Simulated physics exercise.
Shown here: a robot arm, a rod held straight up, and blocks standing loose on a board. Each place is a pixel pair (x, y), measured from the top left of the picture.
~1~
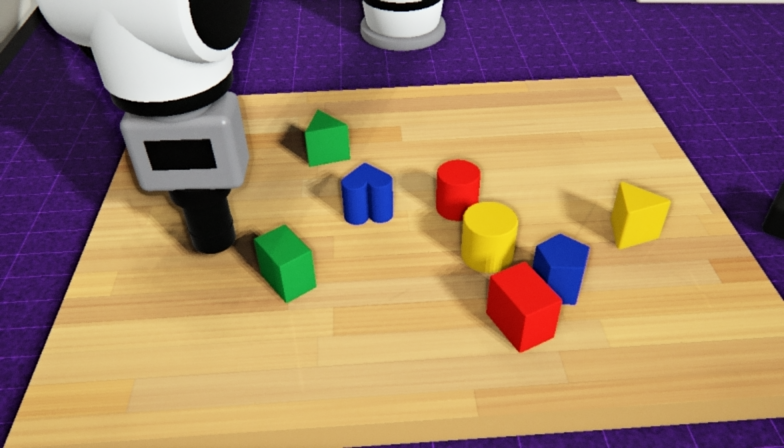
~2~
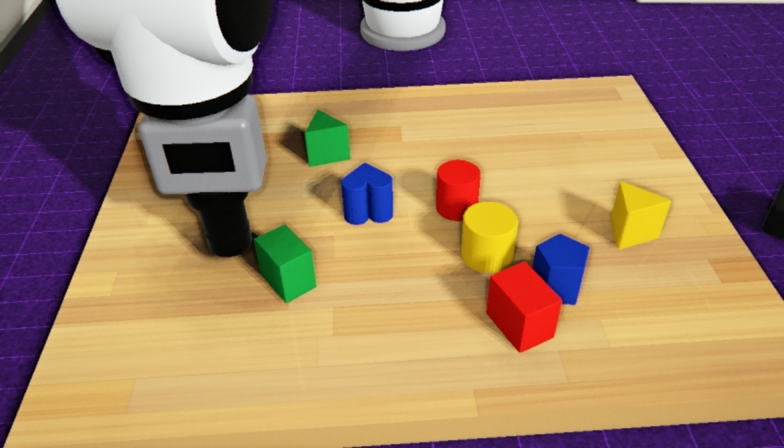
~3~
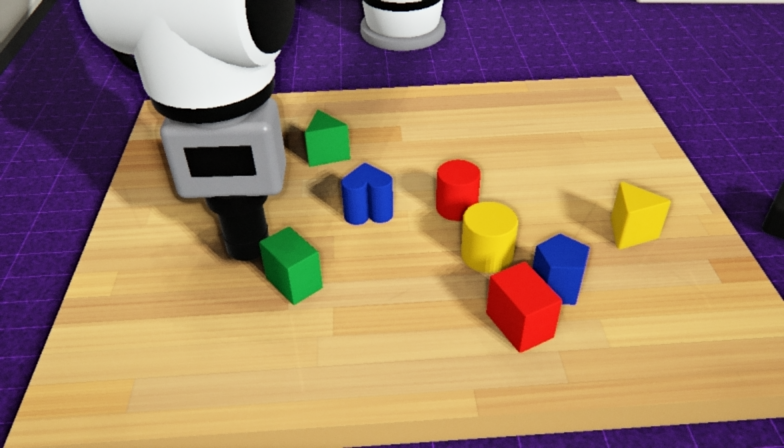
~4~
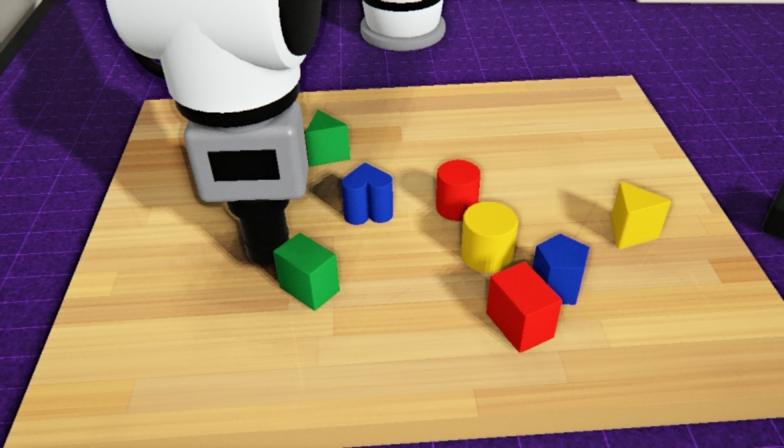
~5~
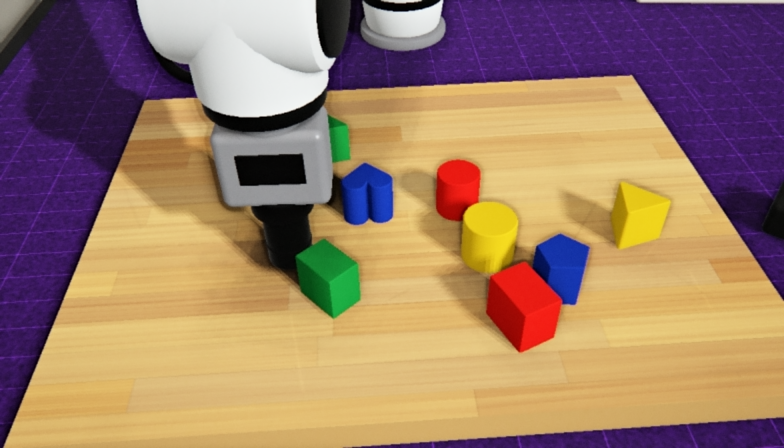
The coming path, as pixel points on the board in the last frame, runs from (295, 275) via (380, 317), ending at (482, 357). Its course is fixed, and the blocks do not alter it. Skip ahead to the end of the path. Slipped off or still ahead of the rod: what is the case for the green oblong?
I expect it to be in front.
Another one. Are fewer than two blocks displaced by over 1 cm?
That would be a yes.
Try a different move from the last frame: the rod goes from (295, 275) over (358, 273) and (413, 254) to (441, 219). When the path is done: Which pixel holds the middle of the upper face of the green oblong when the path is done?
When the path ends, it will be at (358, 272).
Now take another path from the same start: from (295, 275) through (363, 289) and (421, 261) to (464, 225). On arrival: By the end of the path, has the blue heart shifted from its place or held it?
Well, the blue heart holds its place.
On the path given first. One third of the way, rod at (349, 284); green oblong at (390, 286).
Two thirds of the way, rod at (413, 312); green oblong at (461, 315).
At the end, rod at (484, 337); green oblong at (537, 345); red oblong not moved.
